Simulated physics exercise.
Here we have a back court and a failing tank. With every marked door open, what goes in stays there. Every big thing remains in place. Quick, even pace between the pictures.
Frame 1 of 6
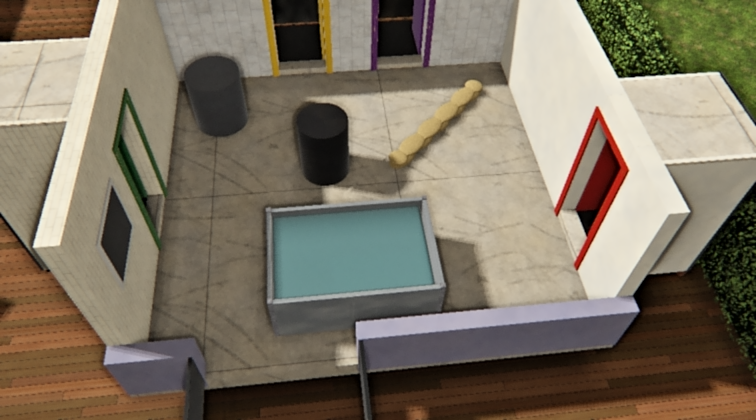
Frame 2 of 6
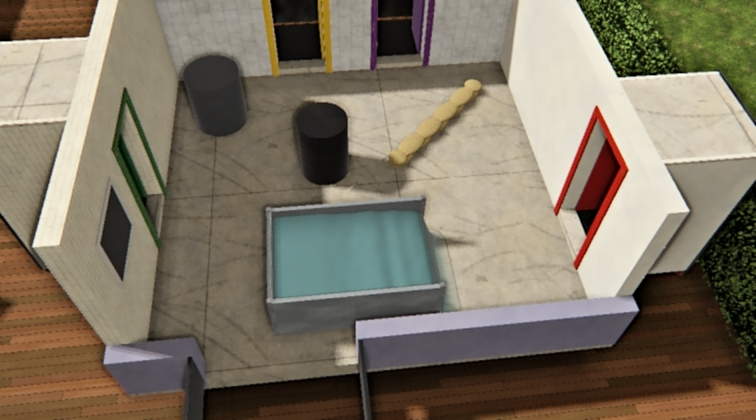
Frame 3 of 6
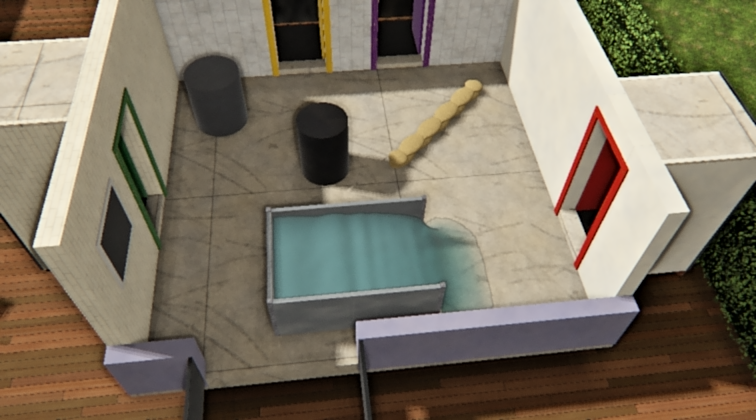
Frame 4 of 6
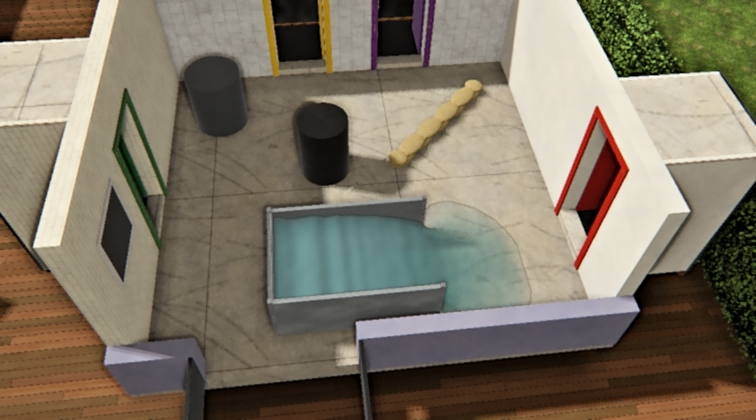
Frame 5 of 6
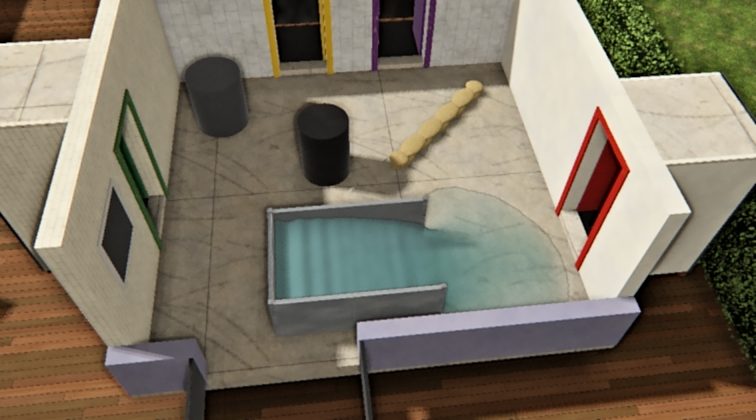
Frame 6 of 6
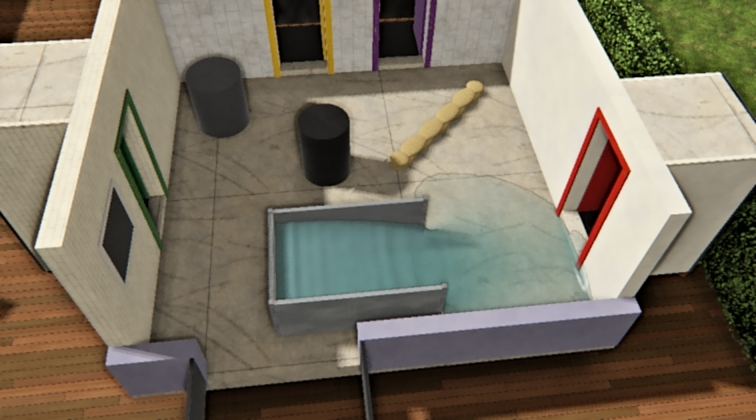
Water pouring out through the open right end of a rectangular tank and fanning rightward across a walled court's pale stone floor.
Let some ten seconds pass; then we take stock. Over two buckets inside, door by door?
One by one: The red door goes beyond what's allowed there. The yellow door stays inside what's allowed there. The green door stays inside what's allowed there. The purple door stays inside what's allowed there.
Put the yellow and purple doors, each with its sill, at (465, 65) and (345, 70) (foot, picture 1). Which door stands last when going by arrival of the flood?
I'd go with the green one.
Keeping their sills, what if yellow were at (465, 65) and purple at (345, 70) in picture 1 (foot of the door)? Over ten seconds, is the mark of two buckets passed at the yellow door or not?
My reading: The yellow door passes that mark.
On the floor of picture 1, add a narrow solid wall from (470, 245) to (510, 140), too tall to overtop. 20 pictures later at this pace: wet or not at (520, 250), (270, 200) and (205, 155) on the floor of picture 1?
Taking the points in order, they are inundated, high and dry and high and dry.
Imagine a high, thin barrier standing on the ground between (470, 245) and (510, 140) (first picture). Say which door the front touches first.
It turns out to be the red one.
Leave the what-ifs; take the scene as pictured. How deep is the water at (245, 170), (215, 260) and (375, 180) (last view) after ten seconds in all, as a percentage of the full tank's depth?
Readings in sequence: 8, 8, 6 percent.
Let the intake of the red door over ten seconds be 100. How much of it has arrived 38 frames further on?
I'd put it at 100 percent.
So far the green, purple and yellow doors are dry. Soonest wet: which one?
That would be the purple-painted one, ahead of the rest.
A moment on, water covers 20 % of the floor; the red door far over two buckets in, the yellow door not reached, the green door not reached, the purple door not reached.
Next, water covers 30 % of the floor; the red door far over two buckets in, the yellow door not reached, the green door not reached, the purple door not reached.
Then, water covers 40 % of the floor; the red door far over two buckets in, the yellow door not reached, the green door not reached, the purple door wet at the sill, nothing in.
Later, water covers 75 % of the floor; the red door far over two buckets in, the yellow door wet at the sill, nothing in, the green door not reached, the purple door wet at the sill, nothing in.
In the end, water covers 95 % of the floor; the red door far over two buckets in, the yellow door wet at the sill, nothing in, the green door wet at the sill, nothing in, the purple door wet at the sill, nothing in.
